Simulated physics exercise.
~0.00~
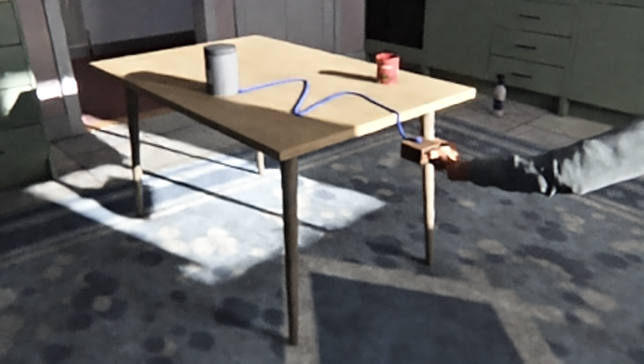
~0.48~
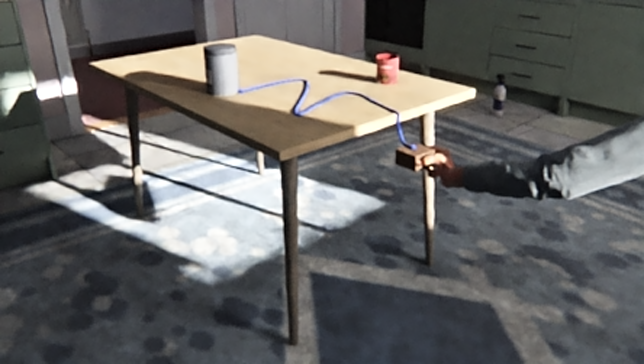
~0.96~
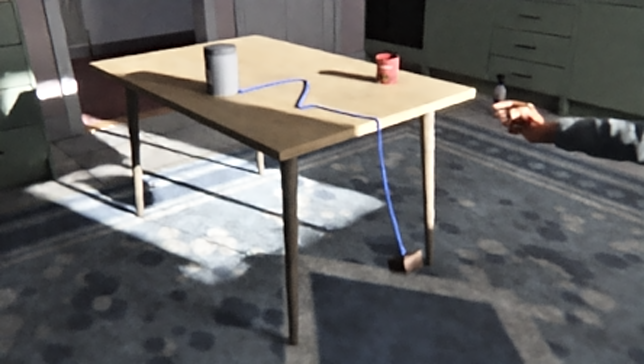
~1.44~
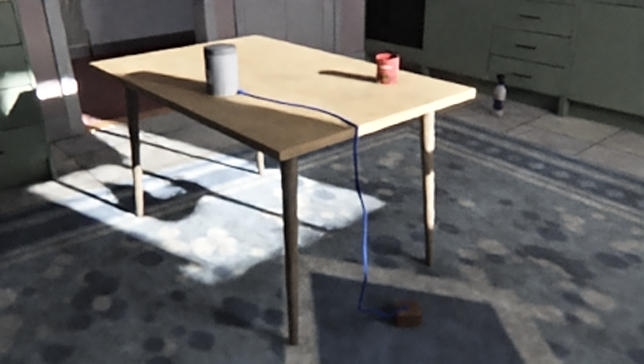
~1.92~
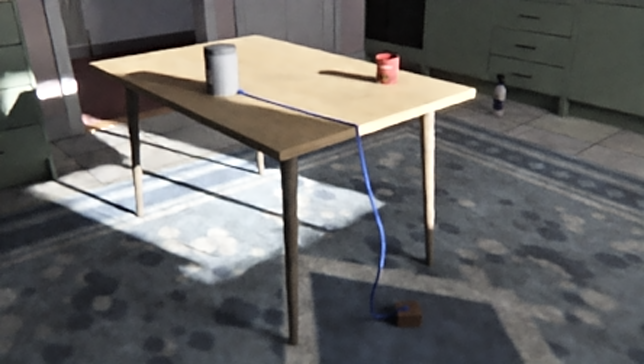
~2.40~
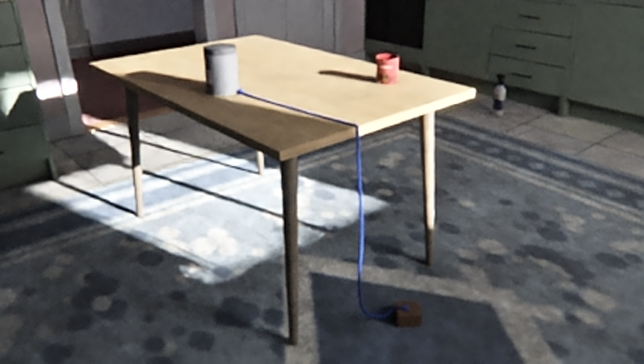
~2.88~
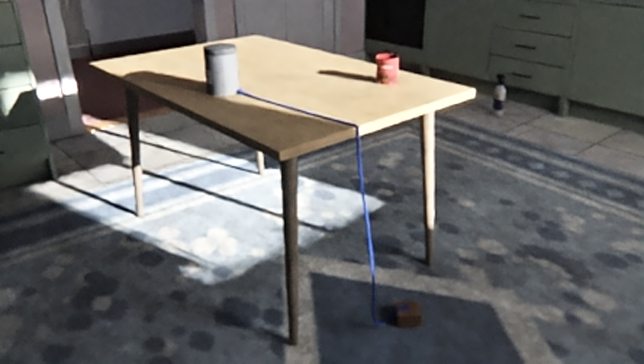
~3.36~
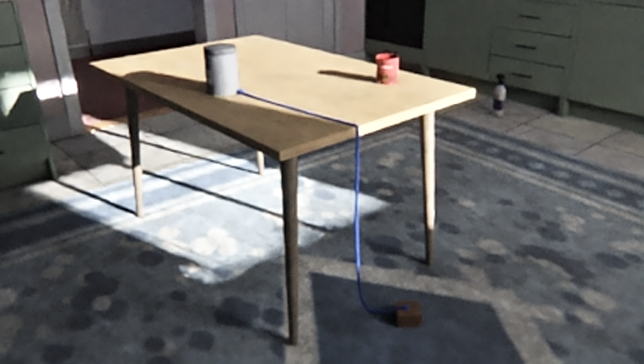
A brown block tied by a blue cord to a grey canister on a table was let go by a hand and dropped to the floor, where it stayed as the cord swayed, while the canister and red cup stayed put on top.
